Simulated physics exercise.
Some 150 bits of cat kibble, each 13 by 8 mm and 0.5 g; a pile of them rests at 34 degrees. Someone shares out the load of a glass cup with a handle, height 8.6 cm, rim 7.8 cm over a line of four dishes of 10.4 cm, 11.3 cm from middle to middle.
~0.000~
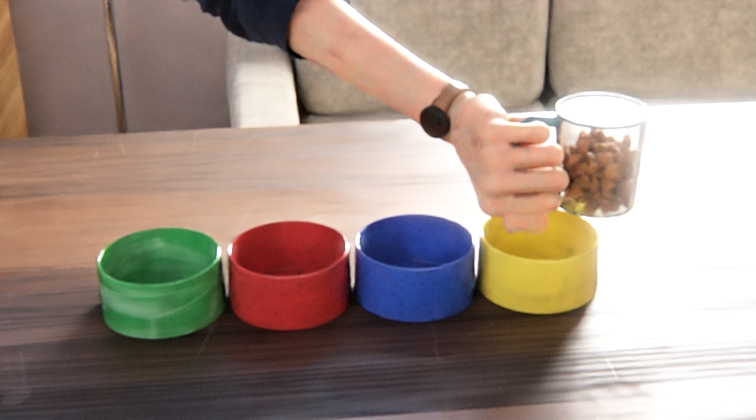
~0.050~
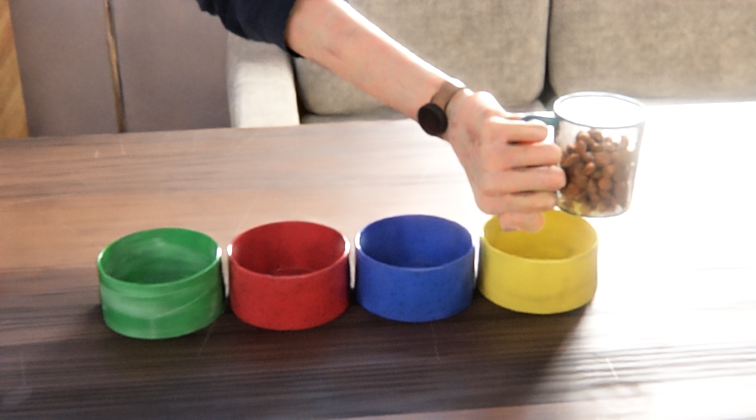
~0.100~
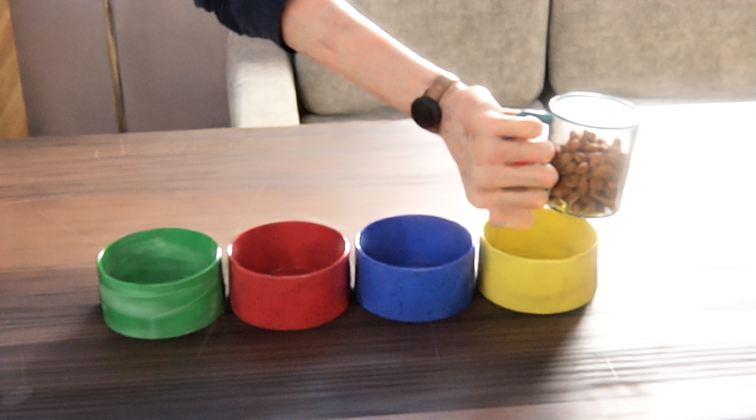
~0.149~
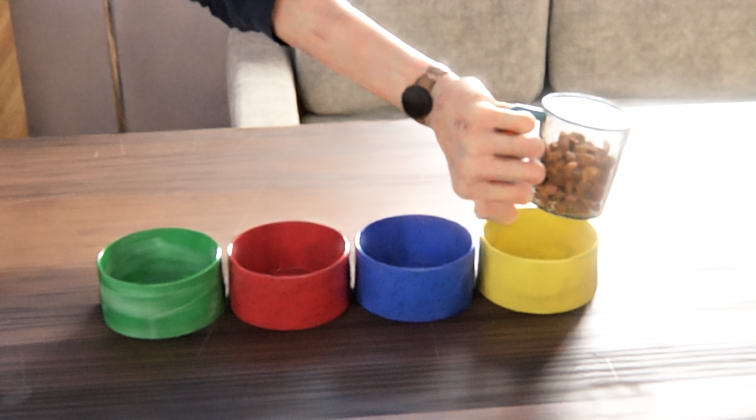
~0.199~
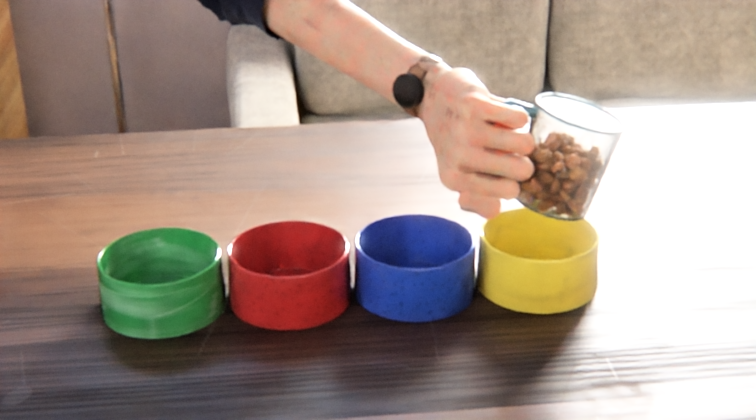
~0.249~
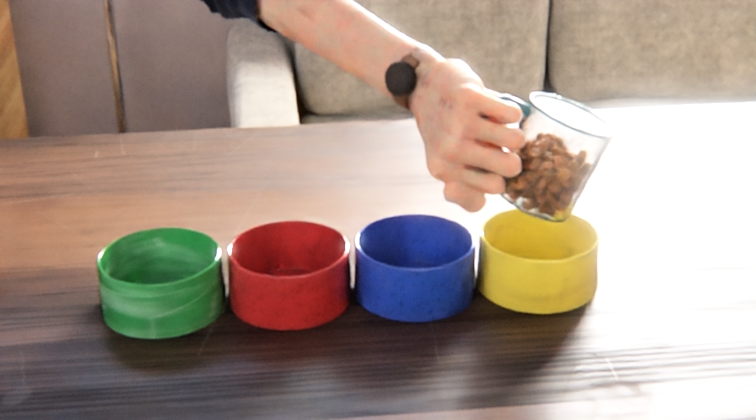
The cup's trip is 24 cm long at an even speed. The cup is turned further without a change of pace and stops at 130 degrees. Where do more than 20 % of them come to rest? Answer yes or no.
Red dish: No; blue dish: Yes; green dish: No; yellow dish: No; on the counter: Yes.
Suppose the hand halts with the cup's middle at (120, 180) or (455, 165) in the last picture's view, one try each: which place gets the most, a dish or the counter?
Most goes to: Red, then yellow.
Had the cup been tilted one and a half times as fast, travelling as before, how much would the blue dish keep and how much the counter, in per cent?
In that case blue 90, counter 0.
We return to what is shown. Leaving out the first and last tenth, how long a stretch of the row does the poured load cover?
Some 9 cm.
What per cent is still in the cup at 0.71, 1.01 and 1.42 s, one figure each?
In turn: 100, 95, 15.
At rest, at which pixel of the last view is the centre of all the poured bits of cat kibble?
Near (397, 282).
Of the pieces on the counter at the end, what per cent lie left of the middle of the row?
Some 50 per cent.
Then, at 0.71 s, tilt 74 degrees; cup holds 100 %.
After 1.01 s, tilt 108 degrees; cup holds 95 %, blue 5 %.
After 1.42 s, tilt 130 degrees; cup holds 15 %, red 5 %, blue 65 %.
By 2.3 s all is still; red 5 %, blue 70 %, green 0 %, yellow 0 %, counter 25 %.
